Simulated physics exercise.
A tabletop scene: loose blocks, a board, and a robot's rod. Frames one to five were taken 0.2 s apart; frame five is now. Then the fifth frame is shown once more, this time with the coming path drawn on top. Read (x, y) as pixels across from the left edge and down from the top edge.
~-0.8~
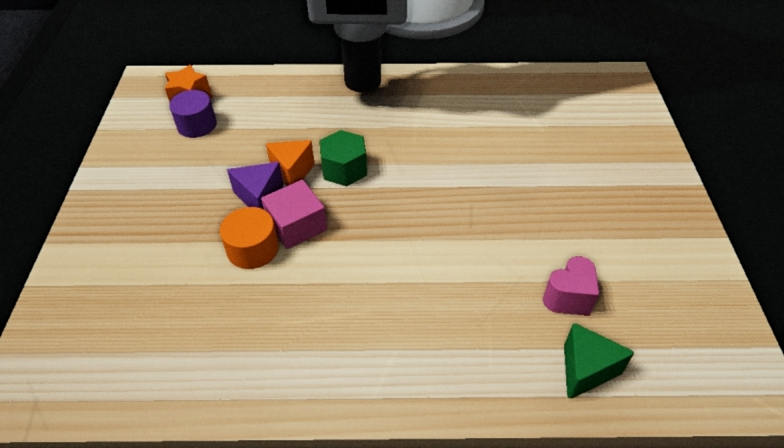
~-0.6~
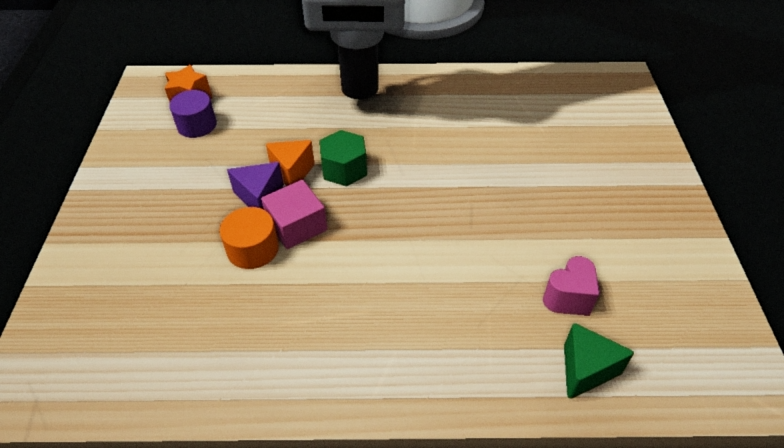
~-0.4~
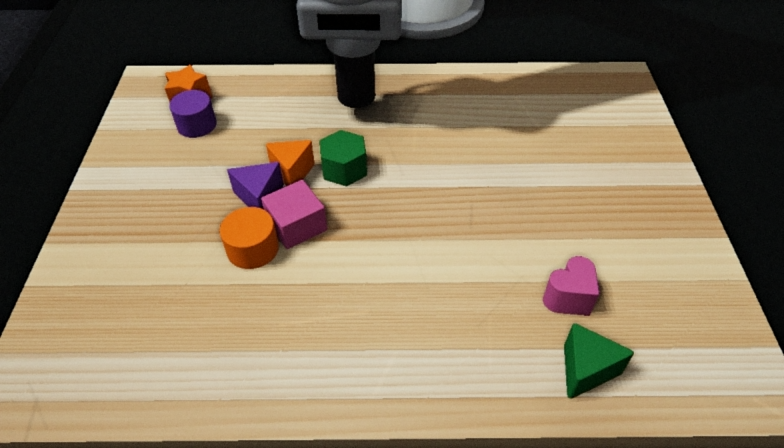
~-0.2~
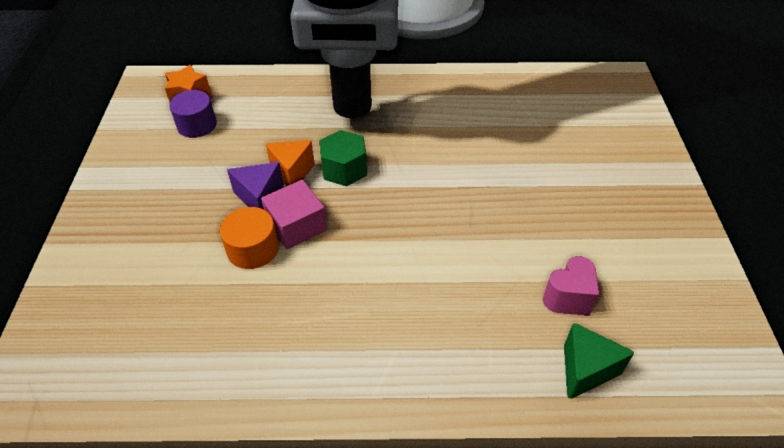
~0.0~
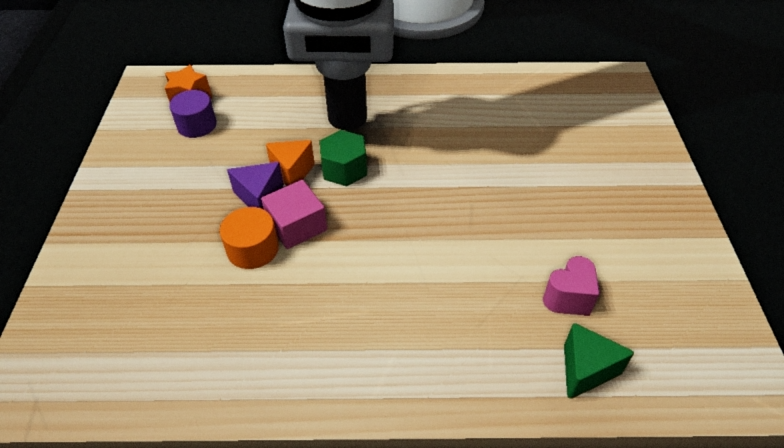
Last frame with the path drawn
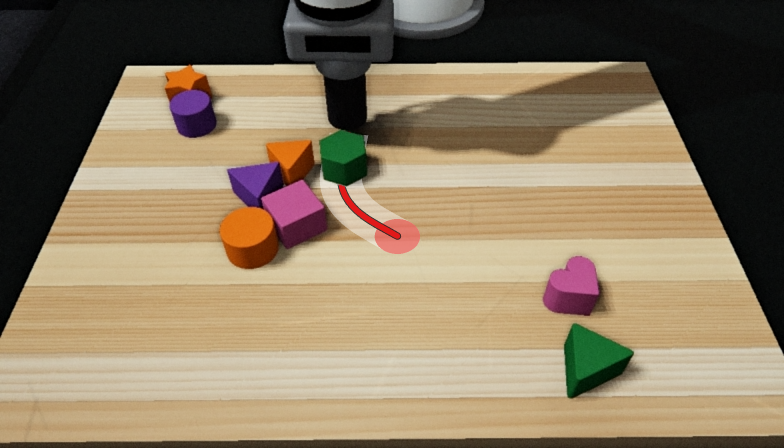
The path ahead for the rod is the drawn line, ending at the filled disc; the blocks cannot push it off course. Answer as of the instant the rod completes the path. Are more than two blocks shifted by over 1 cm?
Final answer: No.
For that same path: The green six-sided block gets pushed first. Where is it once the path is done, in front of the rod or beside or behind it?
Most likely the green six-sided block slides off.
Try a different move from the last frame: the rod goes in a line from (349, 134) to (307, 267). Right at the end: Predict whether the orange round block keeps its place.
That block is shifted.
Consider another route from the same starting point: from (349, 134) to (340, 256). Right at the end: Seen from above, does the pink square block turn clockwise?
Yes, I think so.
Path on the board, from (349, 134) through (341, 170) and (354, 208) to (397, 236).
What follows on the original path. One third of the way, rod (340, 154); green six-sided block (345, 178), turned 25° anticlockwise.
Two thirds of the way, rod (353, 192); green six-sided block (361, 219), turned 30° anticlockwise.
At the end, rod (397, 220); orange triangle in place; green six-sided block (375, 247).
